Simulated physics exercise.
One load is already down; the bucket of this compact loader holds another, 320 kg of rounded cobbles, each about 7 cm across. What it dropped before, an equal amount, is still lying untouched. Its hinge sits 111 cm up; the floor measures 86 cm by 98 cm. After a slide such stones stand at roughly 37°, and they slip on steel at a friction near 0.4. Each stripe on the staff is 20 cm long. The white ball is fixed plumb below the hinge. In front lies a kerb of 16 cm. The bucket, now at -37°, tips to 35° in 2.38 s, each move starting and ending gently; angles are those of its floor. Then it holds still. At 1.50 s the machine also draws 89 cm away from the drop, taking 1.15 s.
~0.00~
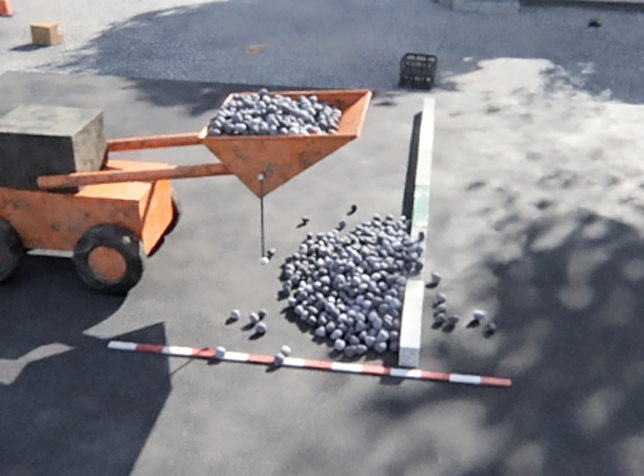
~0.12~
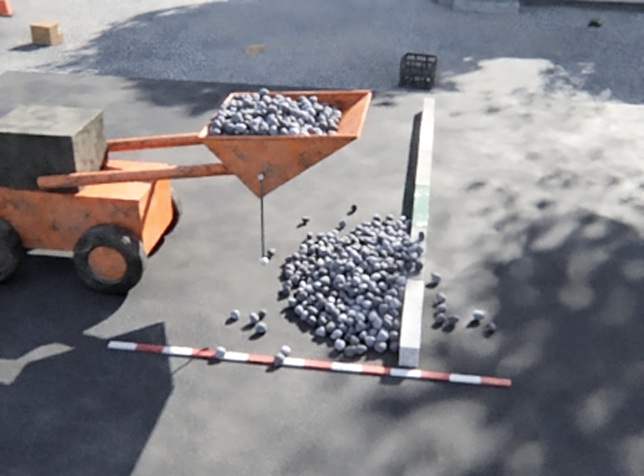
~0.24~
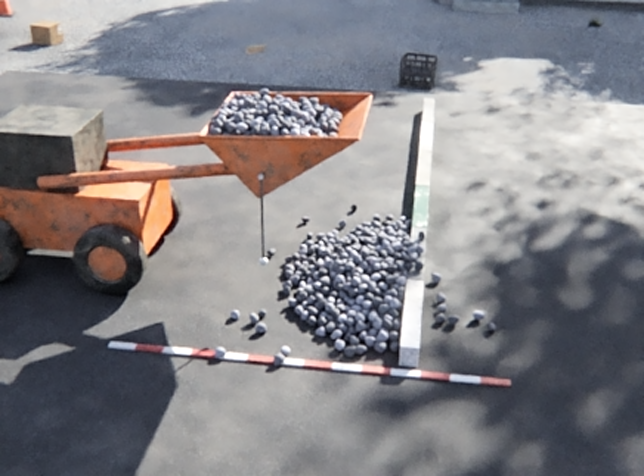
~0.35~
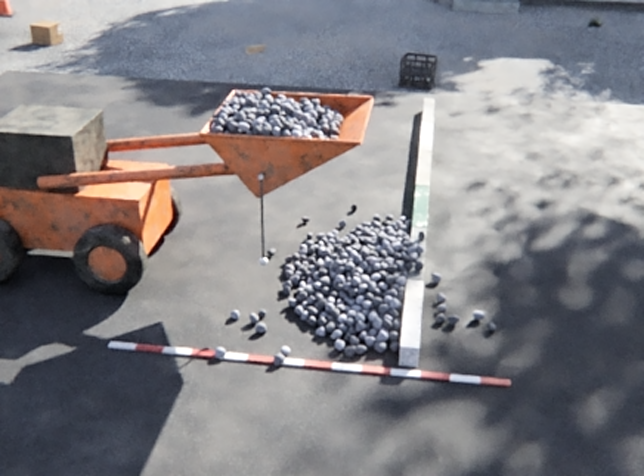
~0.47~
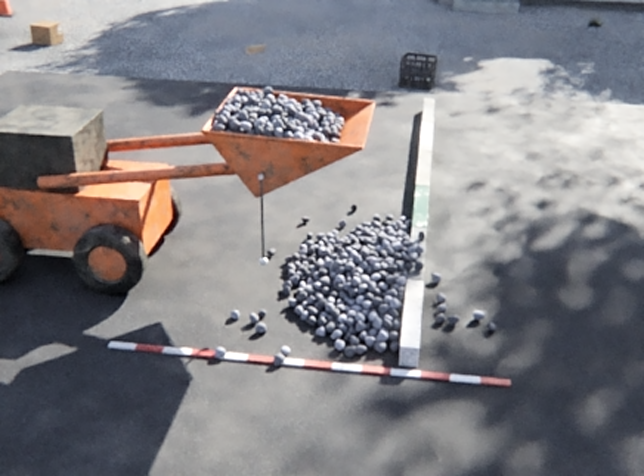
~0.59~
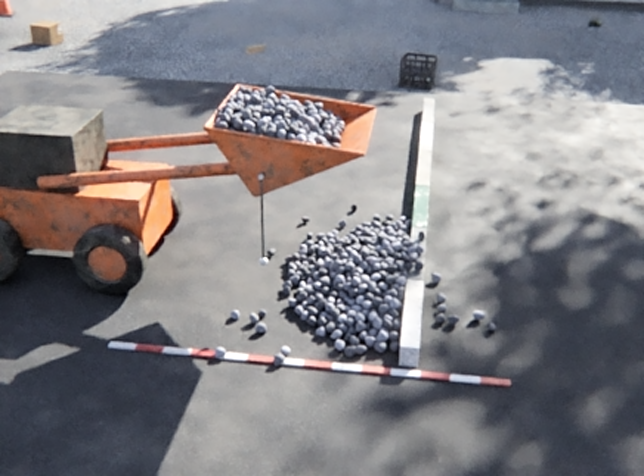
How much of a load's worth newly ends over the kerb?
Close to 1 parts in a hundred.
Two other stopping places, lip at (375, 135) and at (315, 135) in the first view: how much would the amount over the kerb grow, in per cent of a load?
First some 5, then 0 per cent.
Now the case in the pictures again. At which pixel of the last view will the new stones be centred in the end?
Around (309, 265).
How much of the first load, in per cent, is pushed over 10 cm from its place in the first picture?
Roughly 5 per cent of them.
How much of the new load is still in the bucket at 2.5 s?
It holds some 5 per cent.
After 1.8 s the floor is at 24°; in per cent of one load, 87 in the bucket, 113 on this side of the kerb, 1 over the kerb; the foremost stones are at (450, 303).
After 2.5 s the floor is at 35°; in per cent of one load, 5 in the bucket, 195 on this side of the kerb, 2 over the kerb; the foremost stones are at (456, 303).
After 3.1 s the floor is at 35°; in per cent of one load, 0 in the bucket, 199 on this side of the kerb, 2 over the kerb; the foremost stones are at (461, 302).
After 5.5 s the floor is at 35°; in per cent of one load, 0 in the bucket, 199 on this side of the kerb, 2 over the kerb; the foremost stones are at (461, 302). Net gain over the kerb, 1.
